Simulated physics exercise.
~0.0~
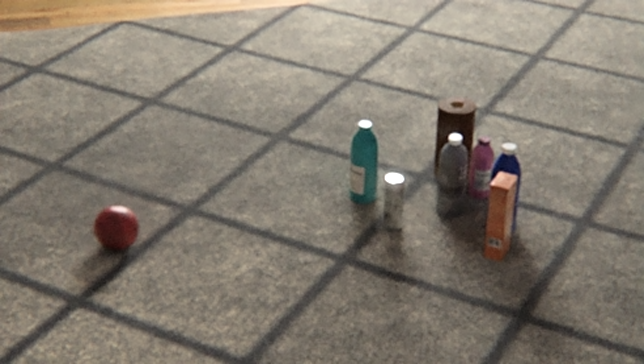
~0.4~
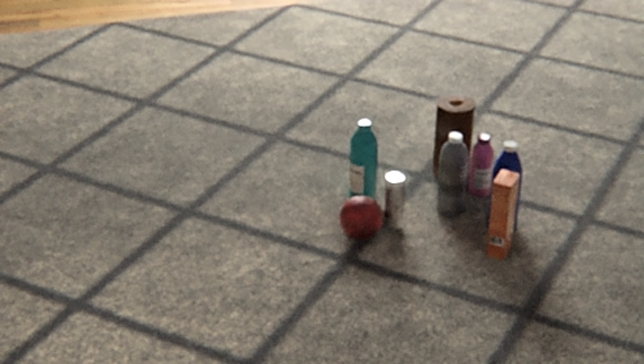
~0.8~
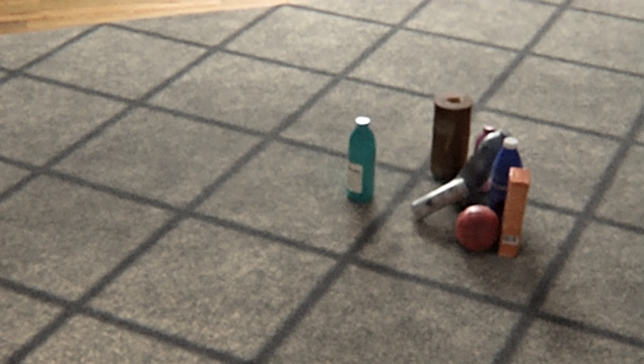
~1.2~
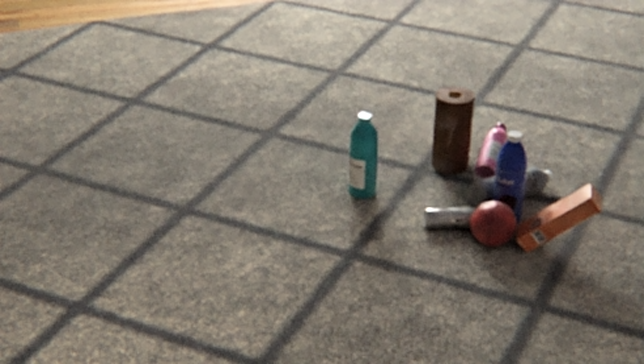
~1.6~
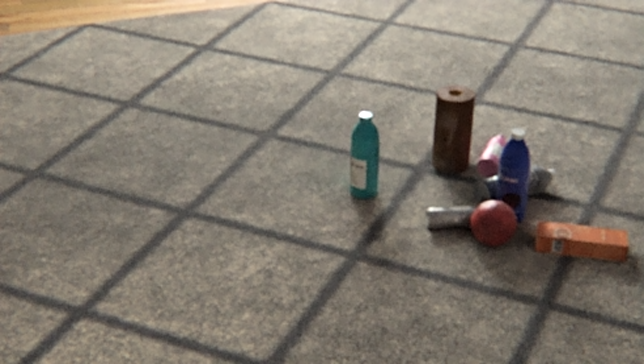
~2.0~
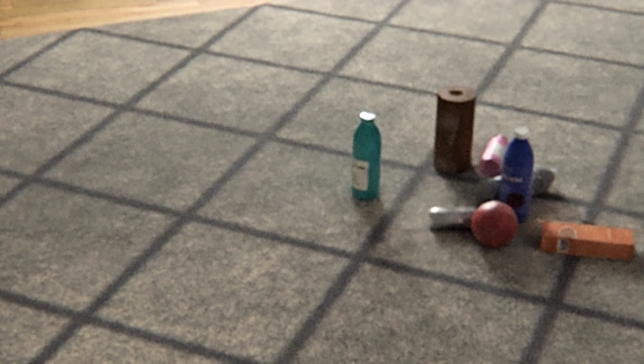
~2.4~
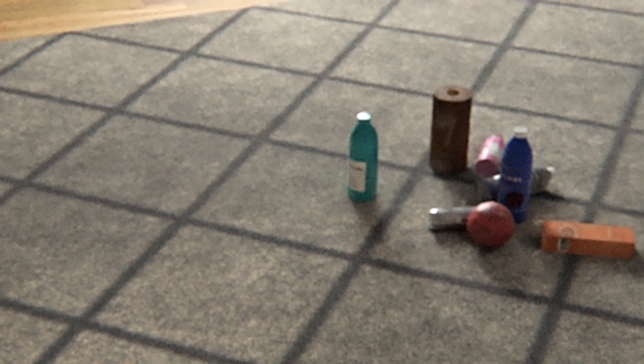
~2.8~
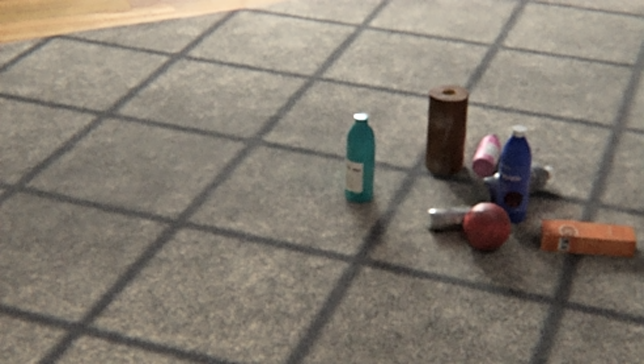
A red ball rolls right into a group of items, leaving four lying down.
